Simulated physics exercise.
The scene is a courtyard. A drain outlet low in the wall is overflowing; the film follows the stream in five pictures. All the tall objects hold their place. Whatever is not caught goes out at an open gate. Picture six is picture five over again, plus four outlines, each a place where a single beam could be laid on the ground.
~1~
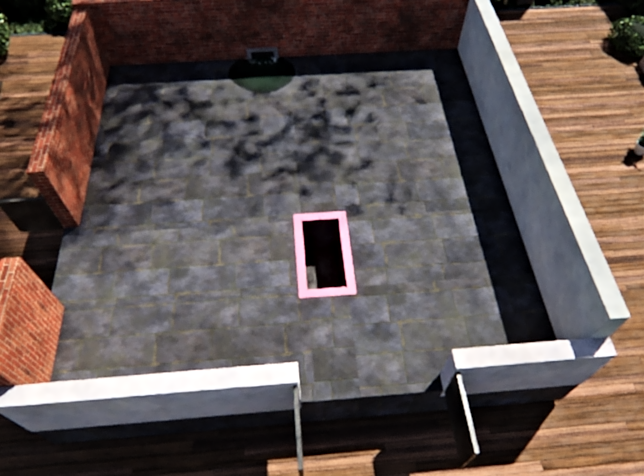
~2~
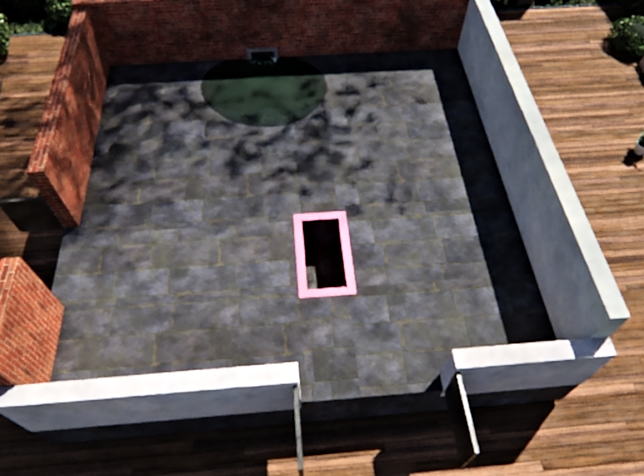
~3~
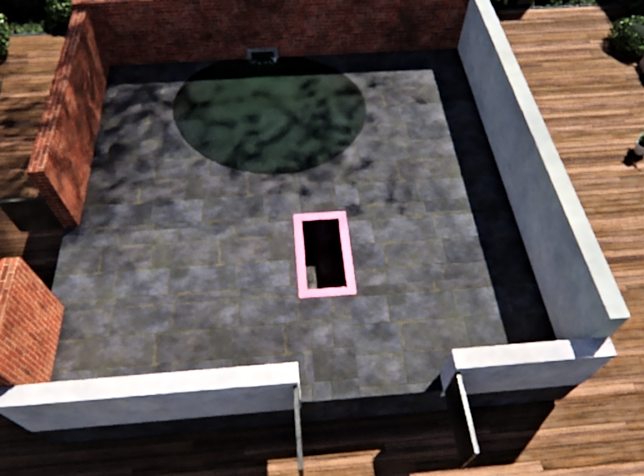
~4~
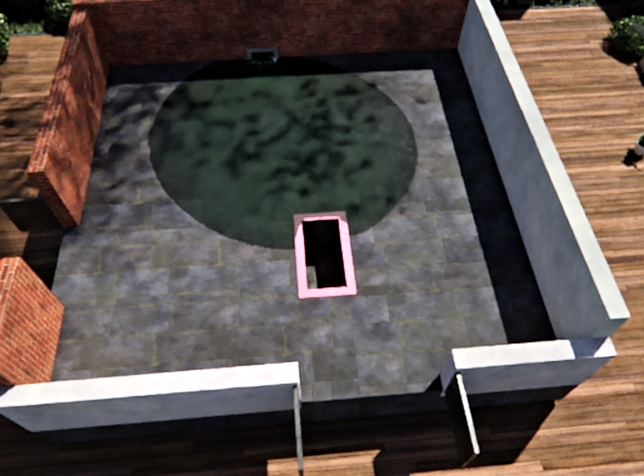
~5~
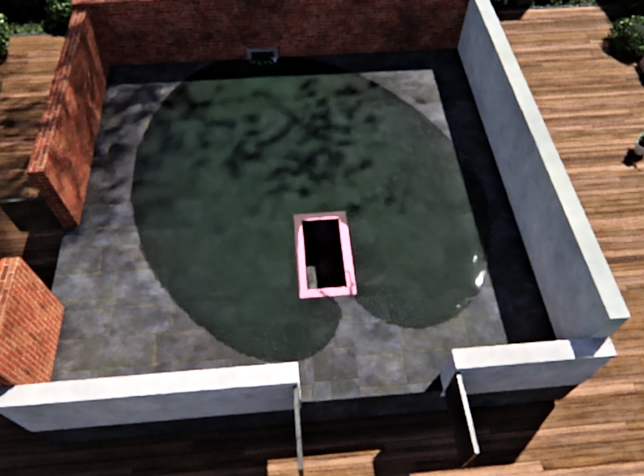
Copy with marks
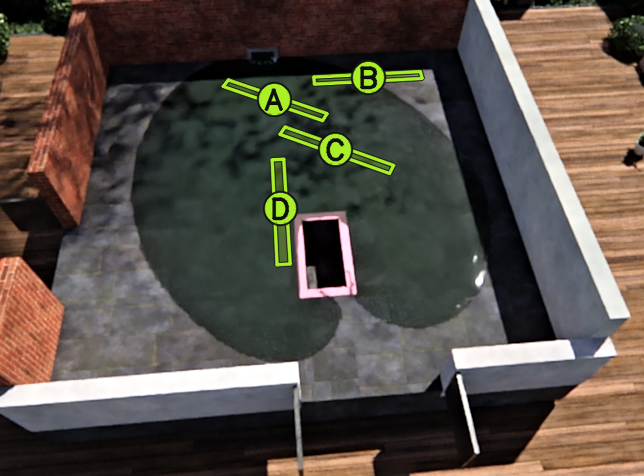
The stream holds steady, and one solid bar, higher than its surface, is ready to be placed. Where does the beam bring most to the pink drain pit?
B is best.
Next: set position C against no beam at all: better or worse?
Worse.
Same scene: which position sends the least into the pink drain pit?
The answer is A.
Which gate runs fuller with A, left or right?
The right one.
In lime, A from (225, 83) to (324, 117); B from (314, 80) to (421, 74); C from (282, 130) to (391, 169); D from (283, 264) to (277, 159).
Choosing A, about 7 % of the stream goes into the pink drain pit, about 91 % out by the gates.
Choosing B, about 31 % of the stream goes into the pink drain pit, about 67 % out by the gates.
Choosing C, about 20 % of the stream goes into the pink drain pit, about 78 % out by the gates.
Choosing D, about 16 % of the stream goes into the pink drain pit, about 81 % out by the gates.
